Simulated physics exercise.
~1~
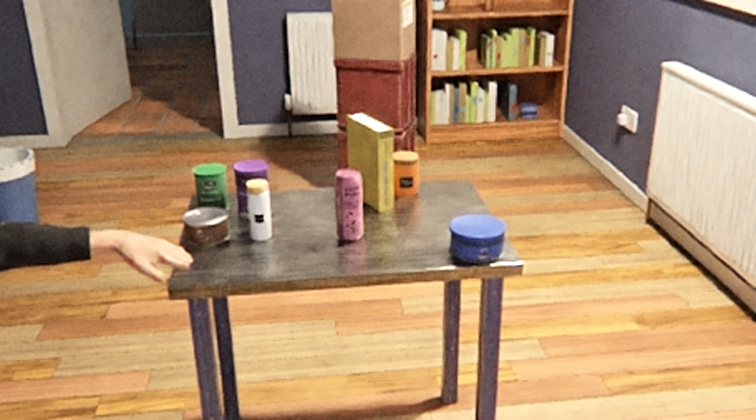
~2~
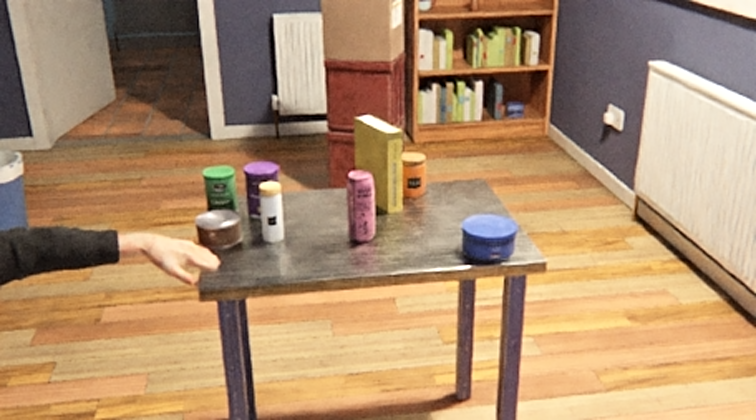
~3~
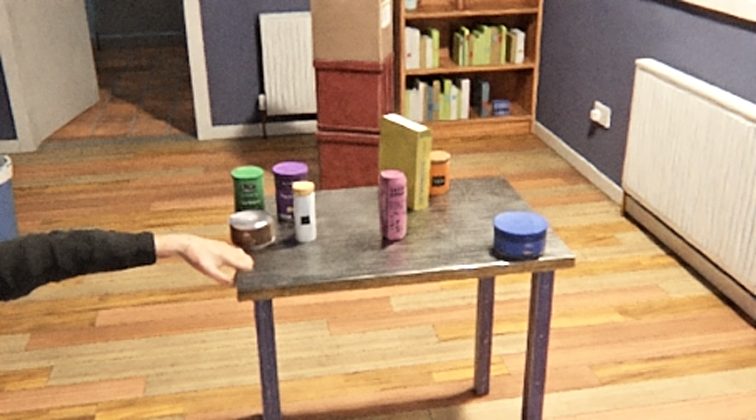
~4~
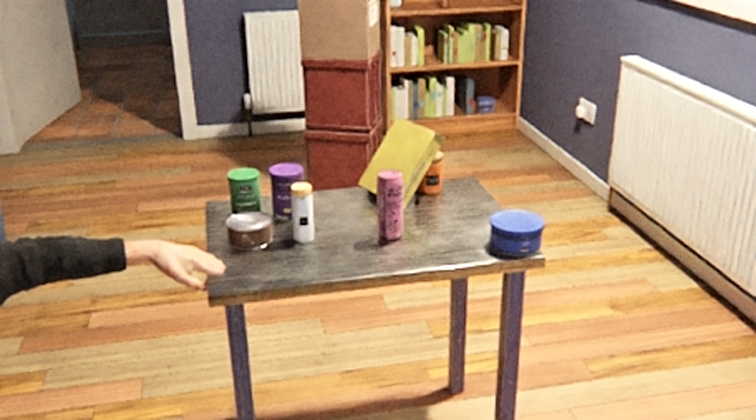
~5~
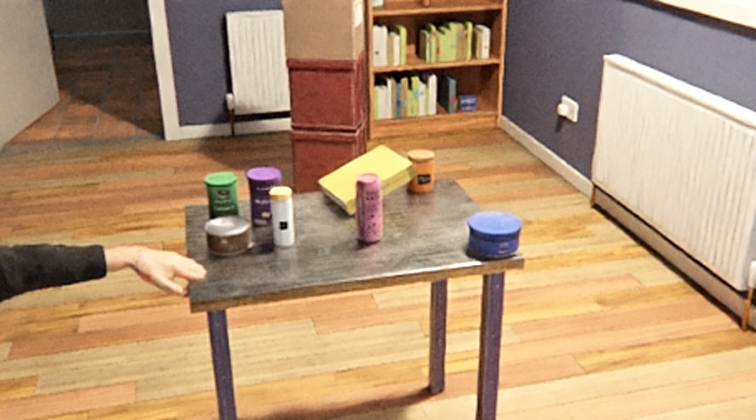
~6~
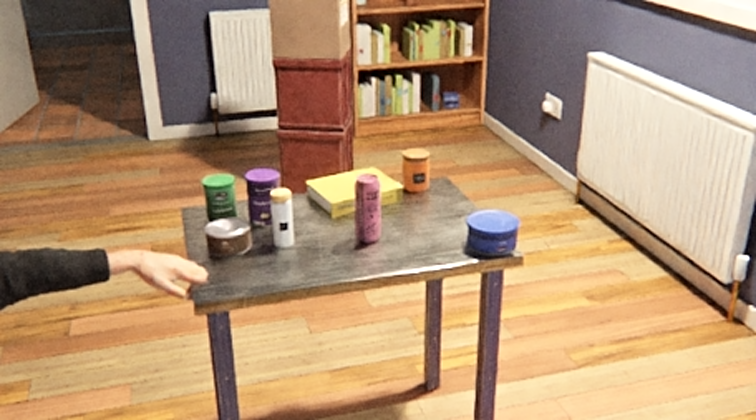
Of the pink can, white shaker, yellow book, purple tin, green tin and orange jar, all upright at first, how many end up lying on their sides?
Only one of them ends up on its side, the yellow book. The can, the shaker, both tins and the orange jar are still upright.
